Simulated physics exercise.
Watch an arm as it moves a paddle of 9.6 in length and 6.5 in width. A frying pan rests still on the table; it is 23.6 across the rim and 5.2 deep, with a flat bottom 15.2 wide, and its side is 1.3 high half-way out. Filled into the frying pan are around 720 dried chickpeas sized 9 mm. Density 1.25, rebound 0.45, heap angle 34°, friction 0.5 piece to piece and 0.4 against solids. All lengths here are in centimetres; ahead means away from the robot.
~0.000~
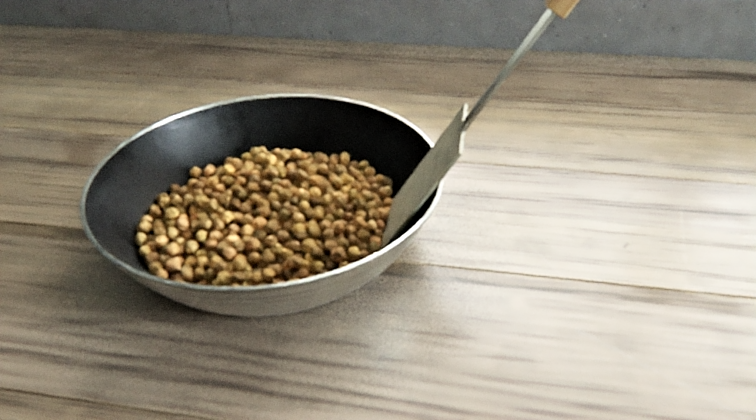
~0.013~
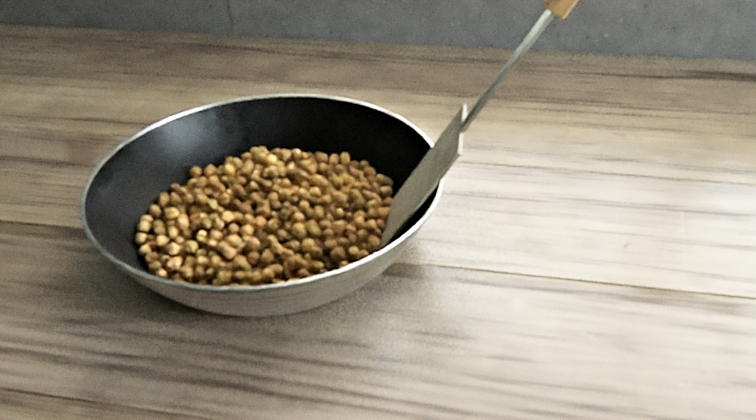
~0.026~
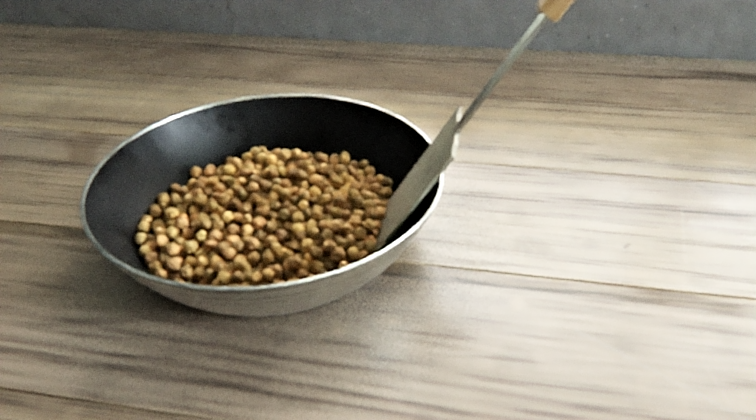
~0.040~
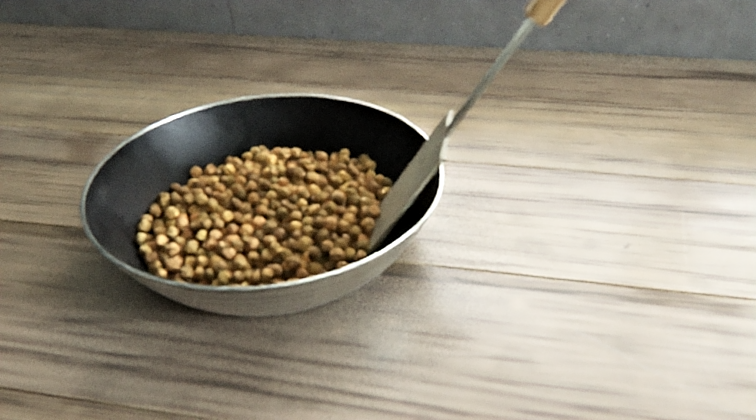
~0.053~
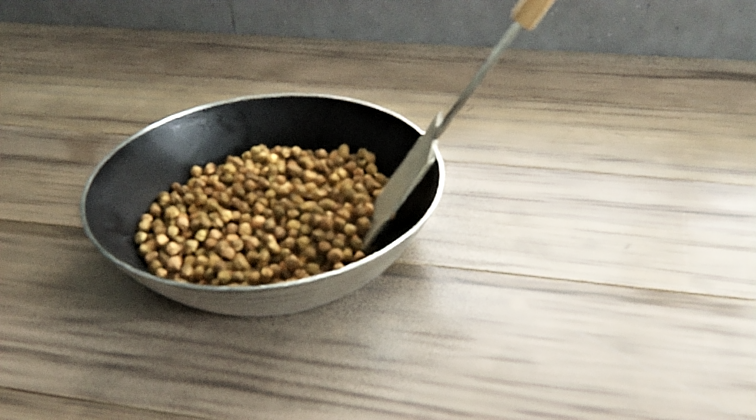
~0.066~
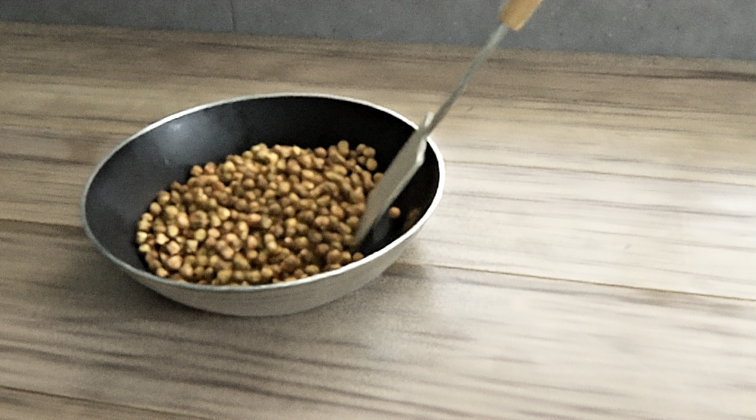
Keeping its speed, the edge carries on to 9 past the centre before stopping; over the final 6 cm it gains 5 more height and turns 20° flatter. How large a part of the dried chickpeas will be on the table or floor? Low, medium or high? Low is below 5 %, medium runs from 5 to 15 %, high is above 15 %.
The share is medium, from 5 to 15 %.
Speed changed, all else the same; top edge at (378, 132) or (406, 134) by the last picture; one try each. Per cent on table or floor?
That comes to some 20 and some 15 percent, in that order.
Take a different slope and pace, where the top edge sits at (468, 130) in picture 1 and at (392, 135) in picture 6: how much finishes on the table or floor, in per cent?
Roughly 15 percent ends up there.
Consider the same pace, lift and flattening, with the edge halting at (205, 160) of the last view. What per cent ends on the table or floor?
Estimate: Approx. 0 %.
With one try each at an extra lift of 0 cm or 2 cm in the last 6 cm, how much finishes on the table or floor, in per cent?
First try around 10 percent, second try around 10 percent.
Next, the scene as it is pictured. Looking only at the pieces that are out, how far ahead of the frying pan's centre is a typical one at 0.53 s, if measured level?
The distance is about 20 cm.
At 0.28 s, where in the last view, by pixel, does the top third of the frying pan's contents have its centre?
(183, 183).
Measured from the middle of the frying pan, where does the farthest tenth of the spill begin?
Around 40 centimetres from the centre.
By 0.17 s, sloping 60°, highest piece 26 above the table; 724 in the frying pan, 1 on the blade or in flight.
By 0.28 s, sloping 53°, highest piece 36 above the table; 724 in the frying pan, 1 on the blade or in flight.
By 0.53 s, sloping 40°, highest piece 16 above the table; 670 in the frying pan, 54 on the table or floor, 1 on the blade or in flight.
By 1.58 s, sloping 40°, highest piece 5 above the table; 670 in the frying pan, 55 on the table or floor.
Final count, 670 in the frying pan, 55 on the table or floor. That is 8 % on the table or floor.
